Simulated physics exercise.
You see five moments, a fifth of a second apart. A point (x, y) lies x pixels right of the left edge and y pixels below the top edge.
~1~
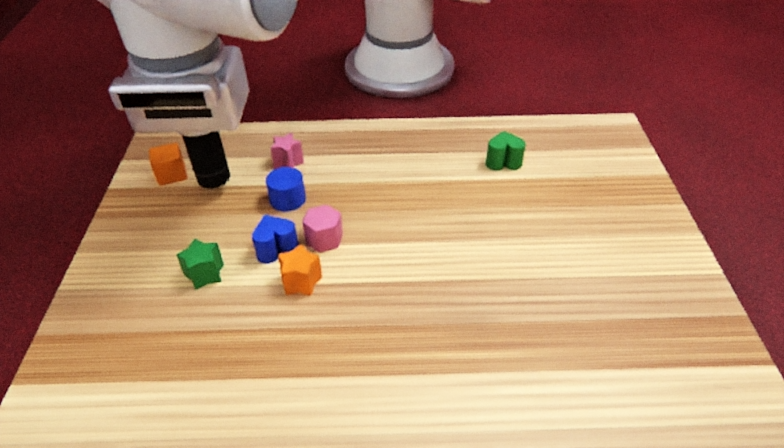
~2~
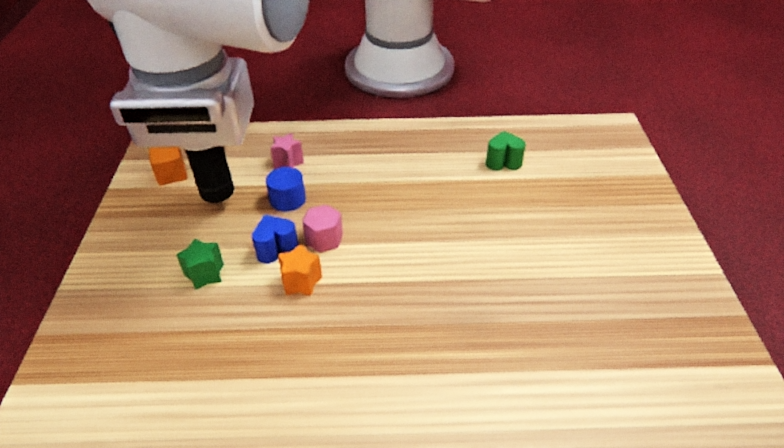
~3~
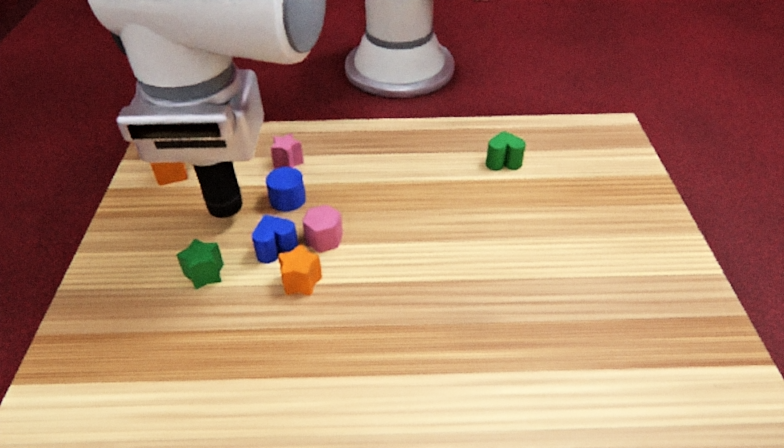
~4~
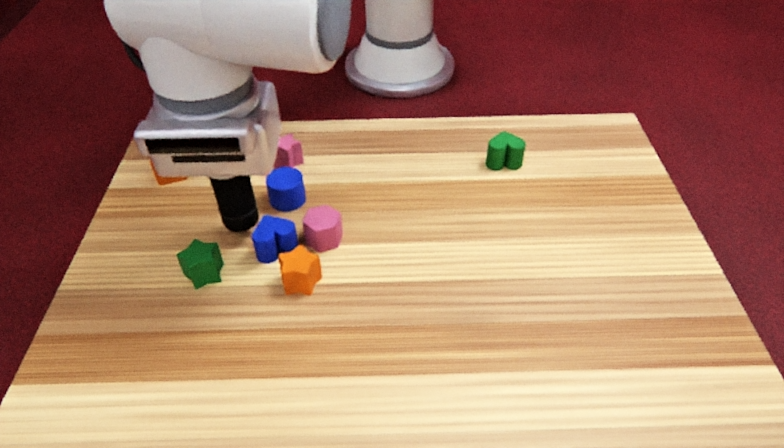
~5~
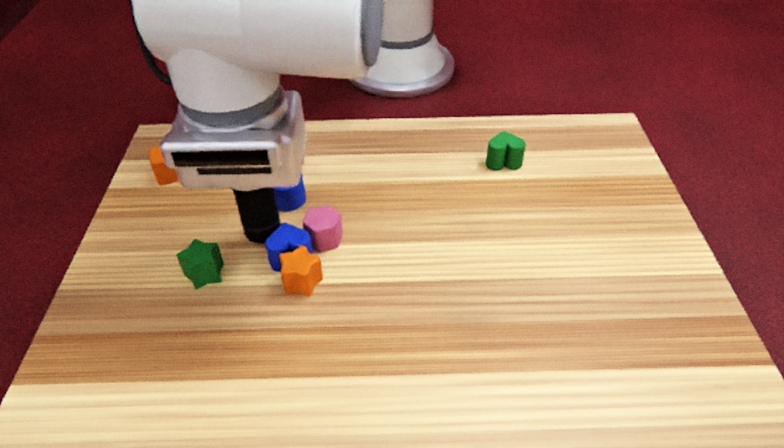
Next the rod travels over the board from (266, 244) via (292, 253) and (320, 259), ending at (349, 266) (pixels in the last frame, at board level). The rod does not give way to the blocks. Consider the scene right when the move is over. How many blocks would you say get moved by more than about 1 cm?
The count will be 3 or more.
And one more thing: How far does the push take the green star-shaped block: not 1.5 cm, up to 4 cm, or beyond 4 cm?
The move is short, under 1.5 cm.
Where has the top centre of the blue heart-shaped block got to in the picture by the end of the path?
I'd expect the centre of its top face to be at (357, 271).
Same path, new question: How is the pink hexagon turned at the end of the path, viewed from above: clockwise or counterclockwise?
Viewed from above: Anti-clockwise.
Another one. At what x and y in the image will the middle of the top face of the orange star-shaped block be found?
I'd place it at (316, 283), taking the centre of its top.
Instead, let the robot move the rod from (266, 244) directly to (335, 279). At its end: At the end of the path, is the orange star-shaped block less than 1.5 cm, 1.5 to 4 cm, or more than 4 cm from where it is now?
That block covers upwards of 4 cm.
The first path, step by step. Halfway along, rod at (305, 244); blue heart-shaped block at (325, 254), turned 30° clockwise; orange star-shaped block at (314, 280), turned 45° clockwise; pink hexagon at (331, 215).
At the end, rod at (348, 253); green star-shaped block in place; blue heart-shaped block at (357, 271), turned 55° clockwise; orange star-shaped block at (316, 283), turned 55° clockwise; pink hexagon at (337, 214), turned 25° anticlockwise.
